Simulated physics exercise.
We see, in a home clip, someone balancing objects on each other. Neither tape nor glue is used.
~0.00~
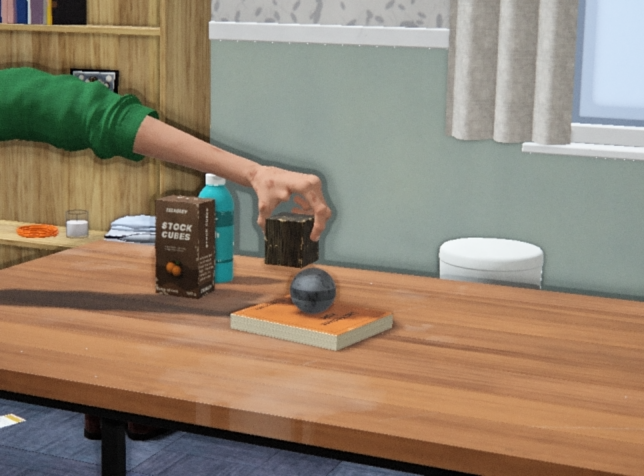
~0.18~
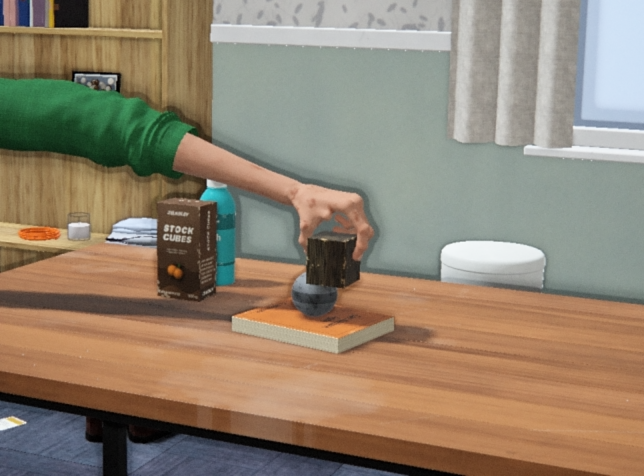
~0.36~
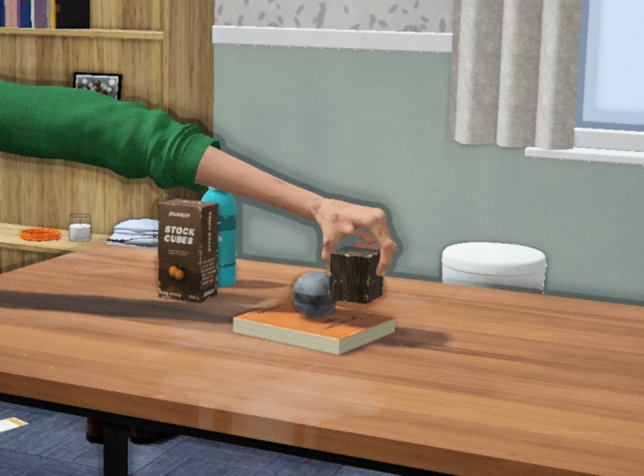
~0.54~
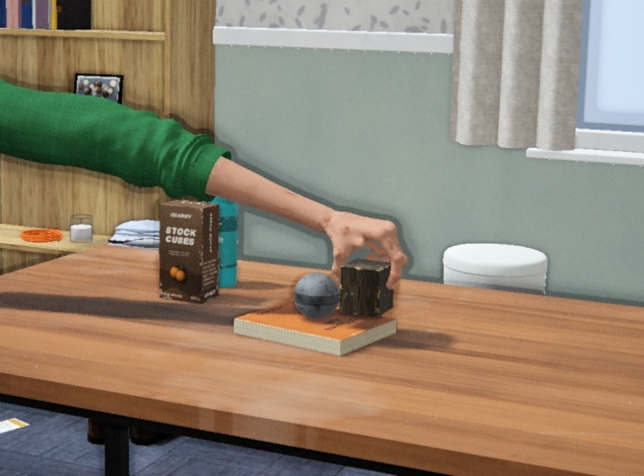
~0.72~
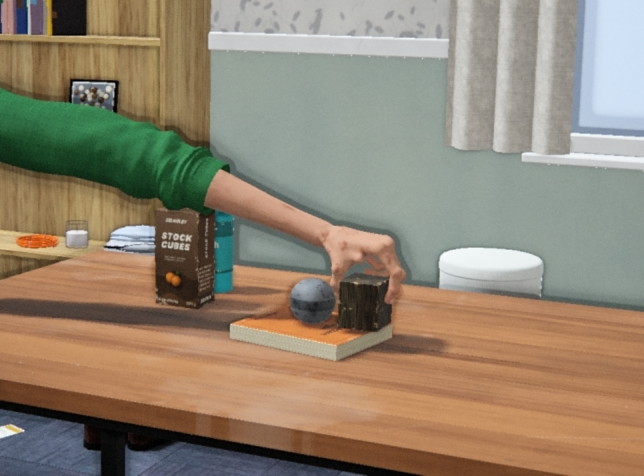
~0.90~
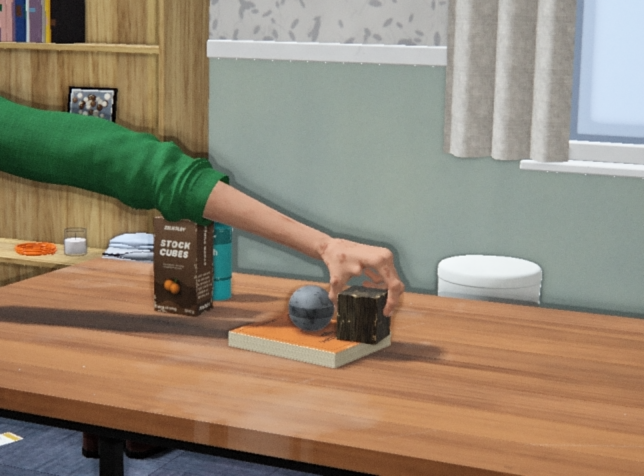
A hand lowers a black block onto an orange book, just right of a gray ball.
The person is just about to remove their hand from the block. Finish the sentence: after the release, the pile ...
After the release, the pile stays upright.
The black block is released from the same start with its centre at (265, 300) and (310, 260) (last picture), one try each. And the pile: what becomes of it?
Stays standing, then topples over.
By 1.40 s, all is still.
By 2.20 s, black block resting near (365, 315).
When it is over (4.0 s), all 5 as before. End places, in pixels of the last picture, black block near (365, 315). The pile holds.
